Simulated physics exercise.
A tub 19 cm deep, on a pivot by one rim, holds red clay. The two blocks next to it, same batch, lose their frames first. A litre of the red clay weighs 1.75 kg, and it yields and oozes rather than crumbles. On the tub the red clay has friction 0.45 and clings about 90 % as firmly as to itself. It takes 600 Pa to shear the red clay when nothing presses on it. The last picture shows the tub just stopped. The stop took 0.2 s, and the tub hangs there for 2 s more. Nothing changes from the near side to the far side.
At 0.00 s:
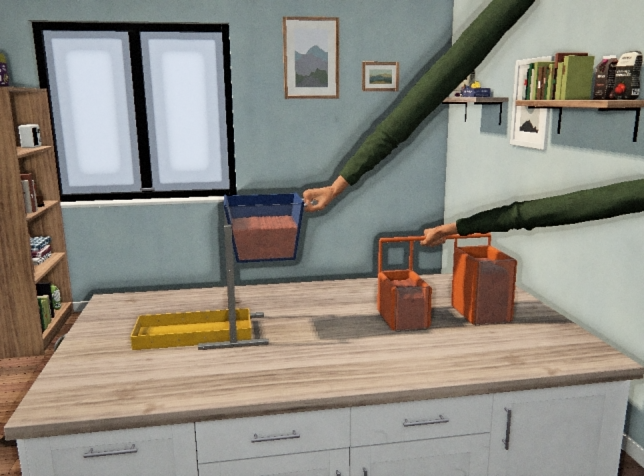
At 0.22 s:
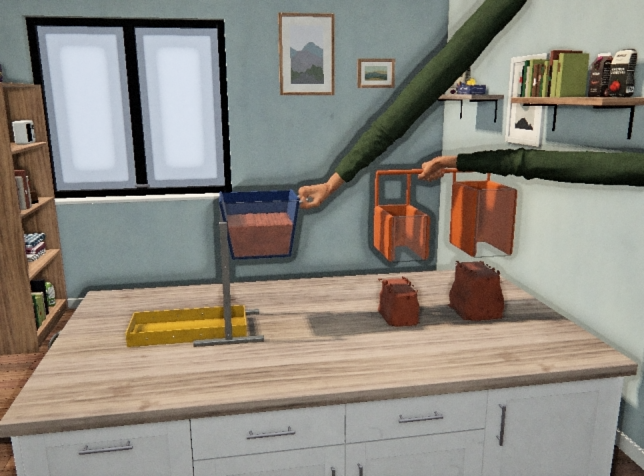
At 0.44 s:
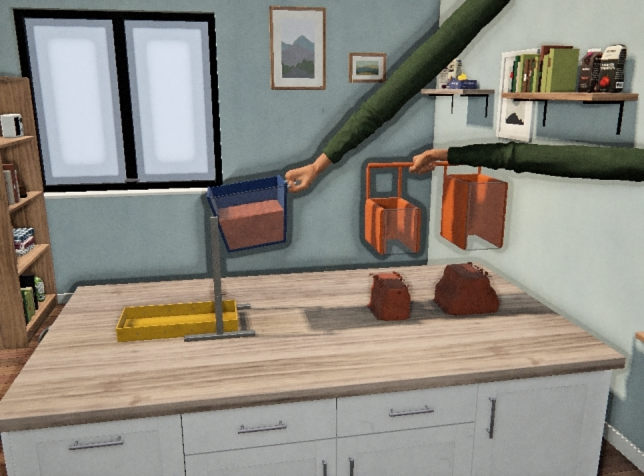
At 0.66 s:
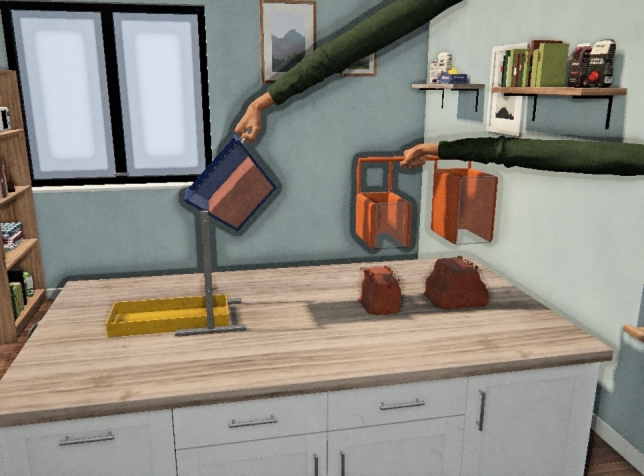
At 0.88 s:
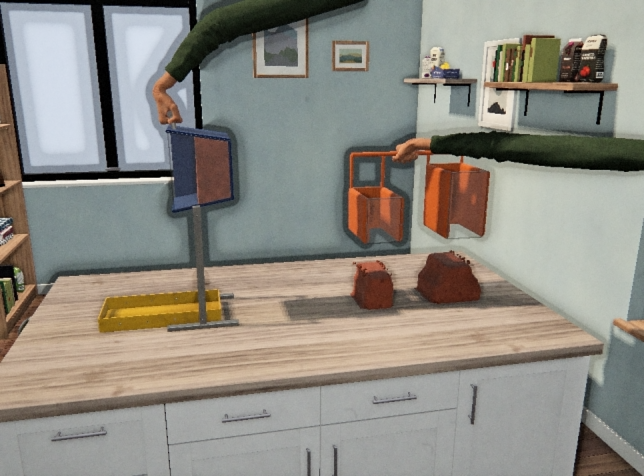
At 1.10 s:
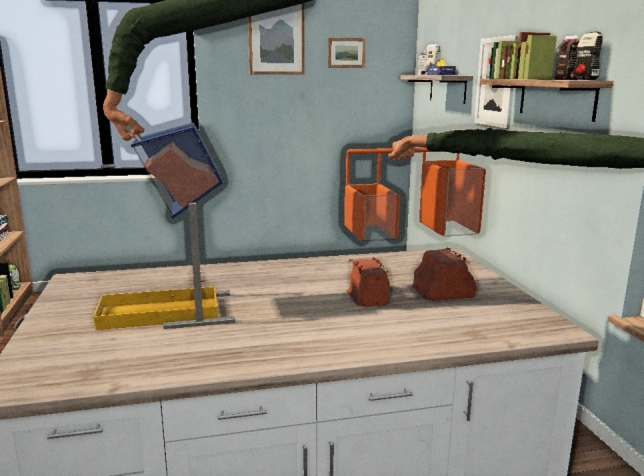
The footage shows a hand lifting orange molds off two red clay blocks on a wooden counter, the right one slumping lower, before another hand swings a pivoted blue tub of red clay leftward, tilting it past upright.
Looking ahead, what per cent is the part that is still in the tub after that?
The part that is still in the tub after that is near 7 %.
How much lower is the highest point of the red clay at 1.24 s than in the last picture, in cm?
Roughly 9 cm.
After 1.24 s, the tub is at 115 degrees and holds 38 %.
After 1.41 s, the tub is at 115 degrees and holds 8 %.
After 1.58 s, the tub is at 115 degrees and holds 7 %.
After 1.75 s, the tub is at 115 degrees and holds 7 %.
After 3.10 s, the tub is at 115 degrees and holds 7 %.
